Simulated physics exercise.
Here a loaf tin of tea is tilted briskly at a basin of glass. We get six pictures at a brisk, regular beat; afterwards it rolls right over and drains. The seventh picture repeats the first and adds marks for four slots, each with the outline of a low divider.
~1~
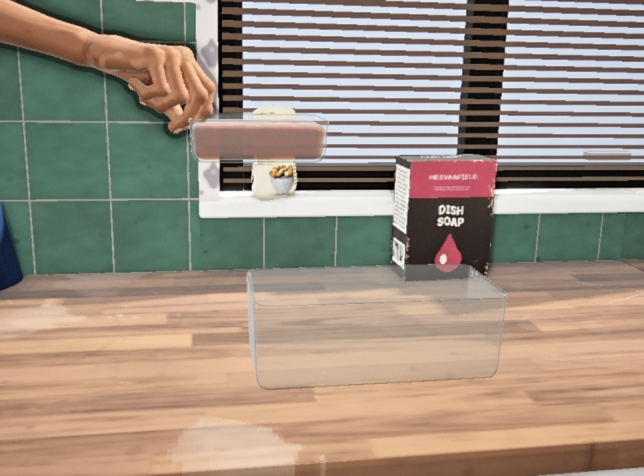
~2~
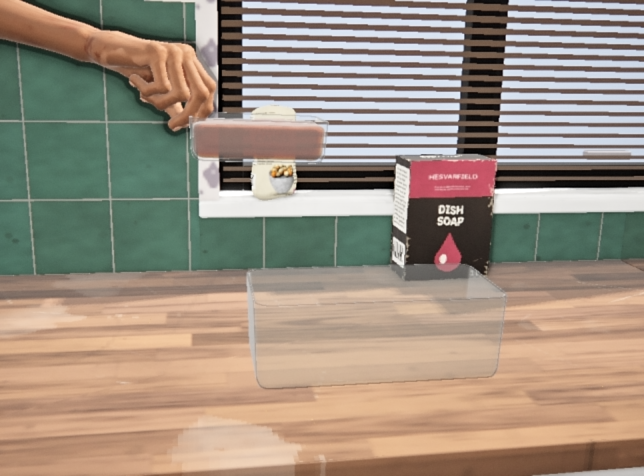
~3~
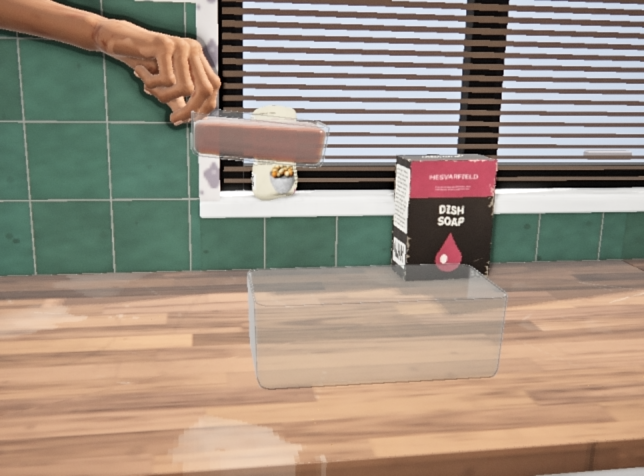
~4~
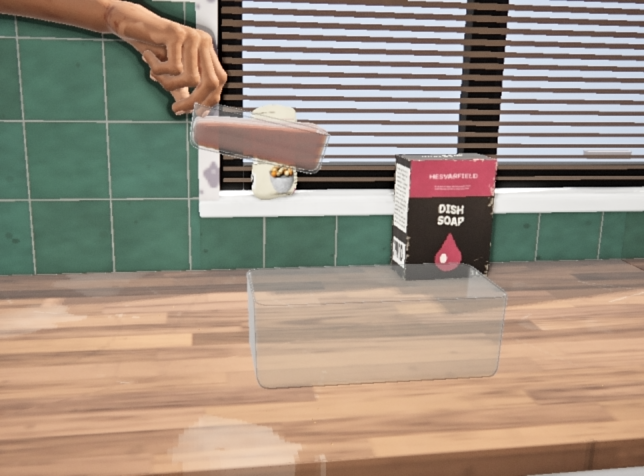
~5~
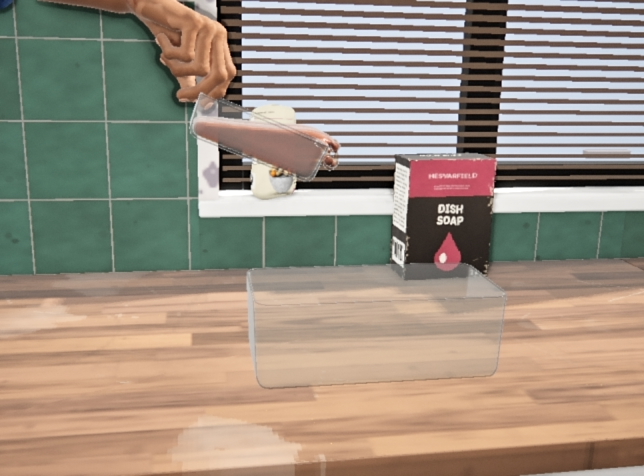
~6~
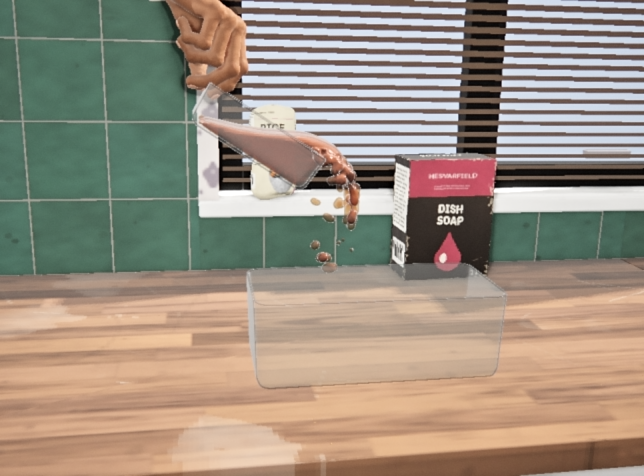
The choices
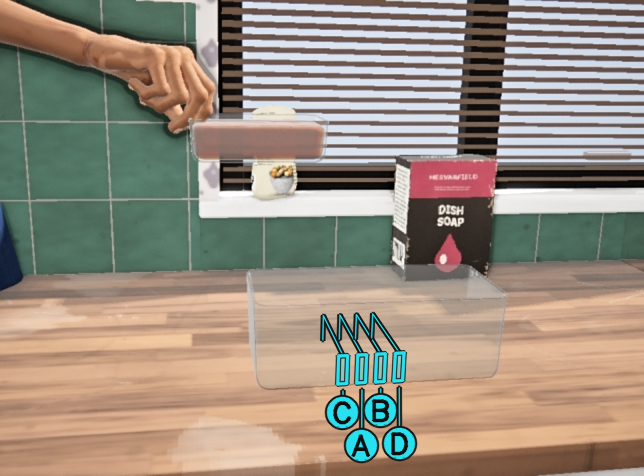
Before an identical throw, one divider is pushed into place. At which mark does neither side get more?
The best position is D.
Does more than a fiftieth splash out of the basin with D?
Yes, it does.
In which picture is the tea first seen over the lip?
Picture 4.
In cyan, A at (361, 389); B at (380, 388); C at (342, 390); D at (399, 387).
With A, about 23 % ends left of the wall and 69 % right of it; 8 % is lost outside.
With B, about 31 % ends left of the wall and 60 % right of it; 9 % is lost outside.
With C, about 19 % ends left of the wall and 72 % right of it; 9 % is lost outside.
With D, about 50 % ends left of the wall and 41 % right of it; 9 % is lost outside.
